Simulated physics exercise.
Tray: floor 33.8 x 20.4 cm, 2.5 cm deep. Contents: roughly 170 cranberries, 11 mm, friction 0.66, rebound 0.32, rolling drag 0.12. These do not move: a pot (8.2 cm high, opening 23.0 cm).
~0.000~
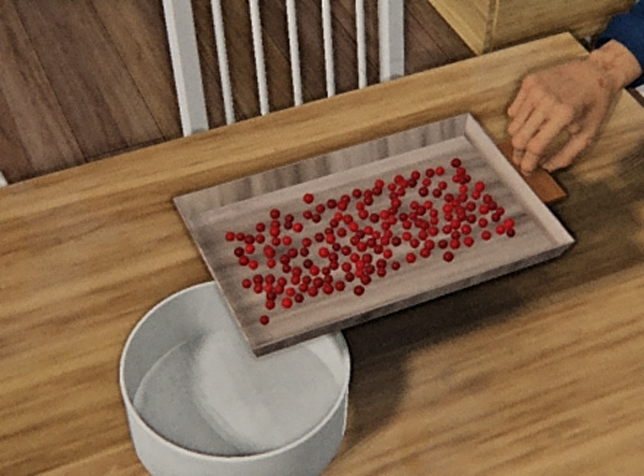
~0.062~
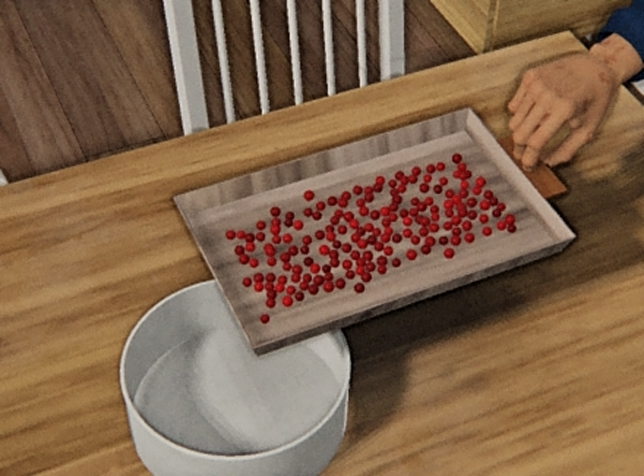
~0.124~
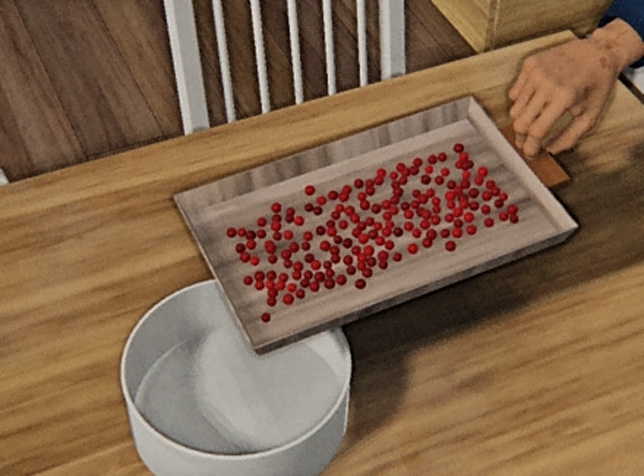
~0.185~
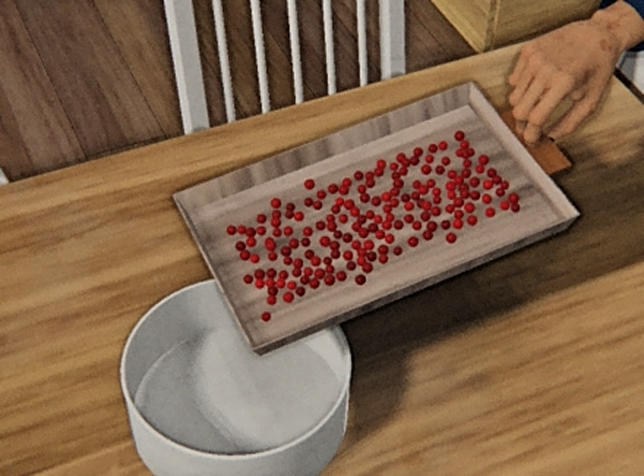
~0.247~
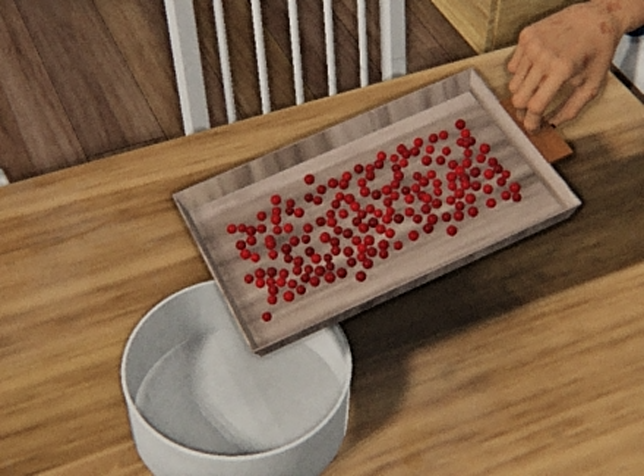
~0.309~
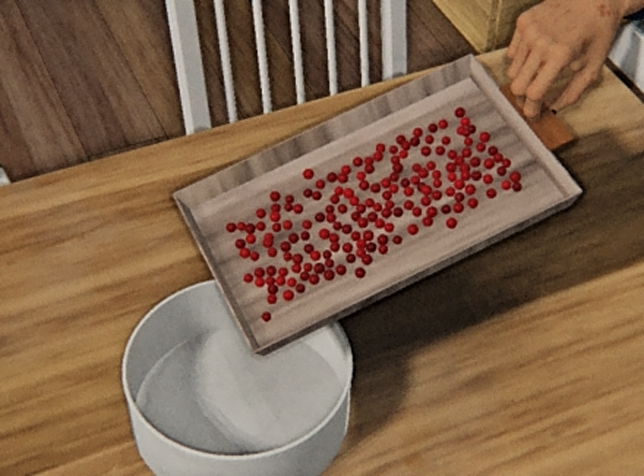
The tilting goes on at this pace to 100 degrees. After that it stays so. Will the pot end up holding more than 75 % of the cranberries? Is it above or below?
It comes out above.
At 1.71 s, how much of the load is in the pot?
Some 45 per cent.
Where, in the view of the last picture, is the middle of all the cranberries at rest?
Somewhere around (205, 443) in the final picture.
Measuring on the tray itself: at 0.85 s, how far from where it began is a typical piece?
12 cm.
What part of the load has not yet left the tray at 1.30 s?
Roughly 90 %.
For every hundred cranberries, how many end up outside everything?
Around 0 in a hundred end up there.
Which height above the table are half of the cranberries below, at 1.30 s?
I'd say about 20 cm.
Then, at 0.85 s, tilt 43 degrees; tray 100 %; middle of all pieces on or above the table near (272, 265).
After 1.30 s, tilt 68 degrees; tray 90 %, pot 10 %; middle of all pieces on or above the table near (248, 285).
After 1.71 s, tilt 90 degrees; tray 35 %, pot 45 %, in the air 15 %; middle of all pieces on or above the table near (218, 359).
Then, at 2.10 s, tilt 100 degrees; pot 100 %; middle of all pieces on or above the table near (206, 436).
By 2.6 s all is still; pot 100 %.
